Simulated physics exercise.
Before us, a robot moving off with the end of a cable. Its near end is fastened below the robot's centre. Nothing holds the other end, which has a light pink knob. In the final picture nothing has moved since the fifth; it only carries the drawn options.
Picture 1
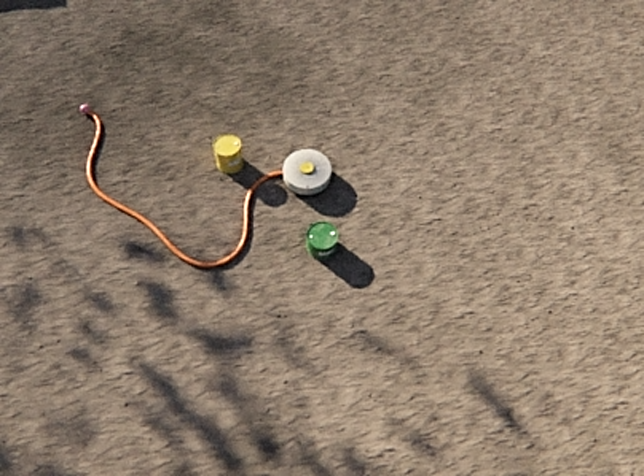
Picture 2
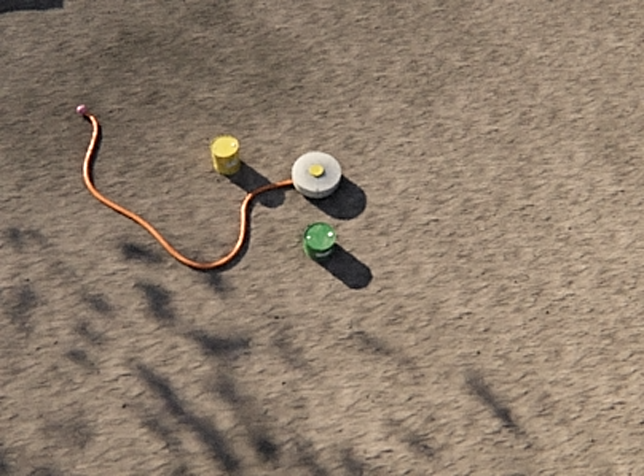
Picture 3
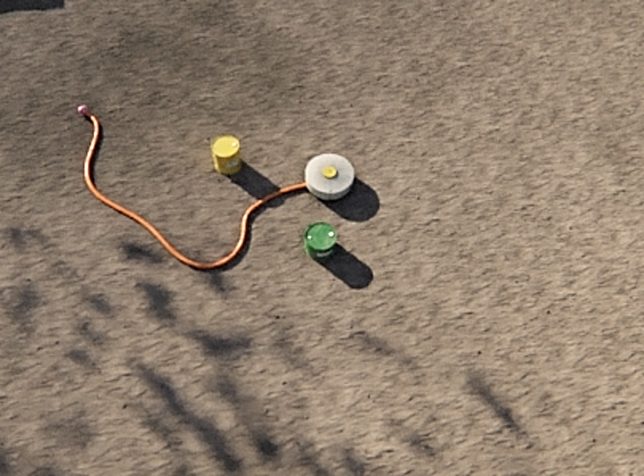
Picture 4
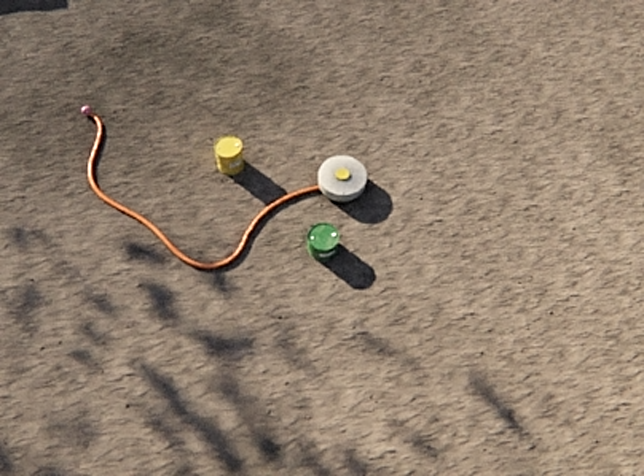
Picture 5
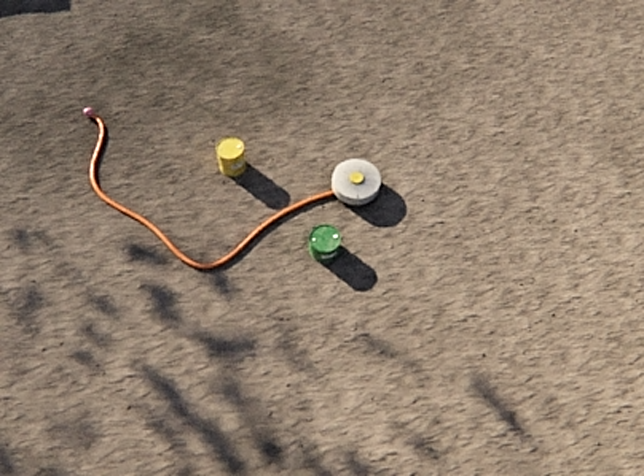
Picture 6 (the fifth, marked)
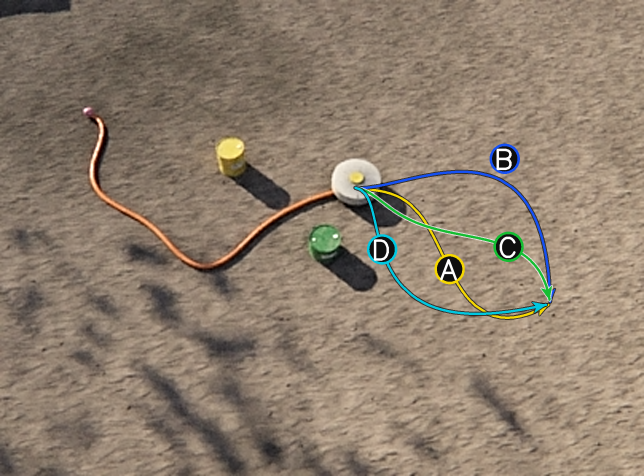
A round white robot moves slowly right between a yellow keg and a green pot, pulling an orange cable.
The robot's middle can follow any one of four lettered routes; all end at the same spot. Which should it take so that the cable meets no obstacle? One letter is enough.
It should follow C.
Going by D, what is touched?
It is the green pot.
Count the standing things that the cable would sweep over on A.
One.
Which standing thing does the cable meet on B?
It is the yellow keg.
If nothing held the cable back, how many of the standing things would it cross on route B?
It sweeps one.
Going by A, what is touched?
It meets the green pot.
On the marked copy, A from (355, 188) via (444, 258) to (549, 305); B from (355, 188) via (496, 178) to (550, 302); C from (355, 188) via (459, 234) to (550, 300); D from (355, 188) via (412, 295) to (546, 305).
Following C. Soon after the start, robot (432, 223), middle of the cable (207, 219), free end (90, 113).
Later, robot (523, 248), middle of the cable (298, 210), free end (113, 144).
In the end, robot (554, 300), middle of the cable (333, 216), free end (139, 158); nothing has been touched.
As for the rest, A meets the green pot; B meets the yellow keg; D meets the green pot.
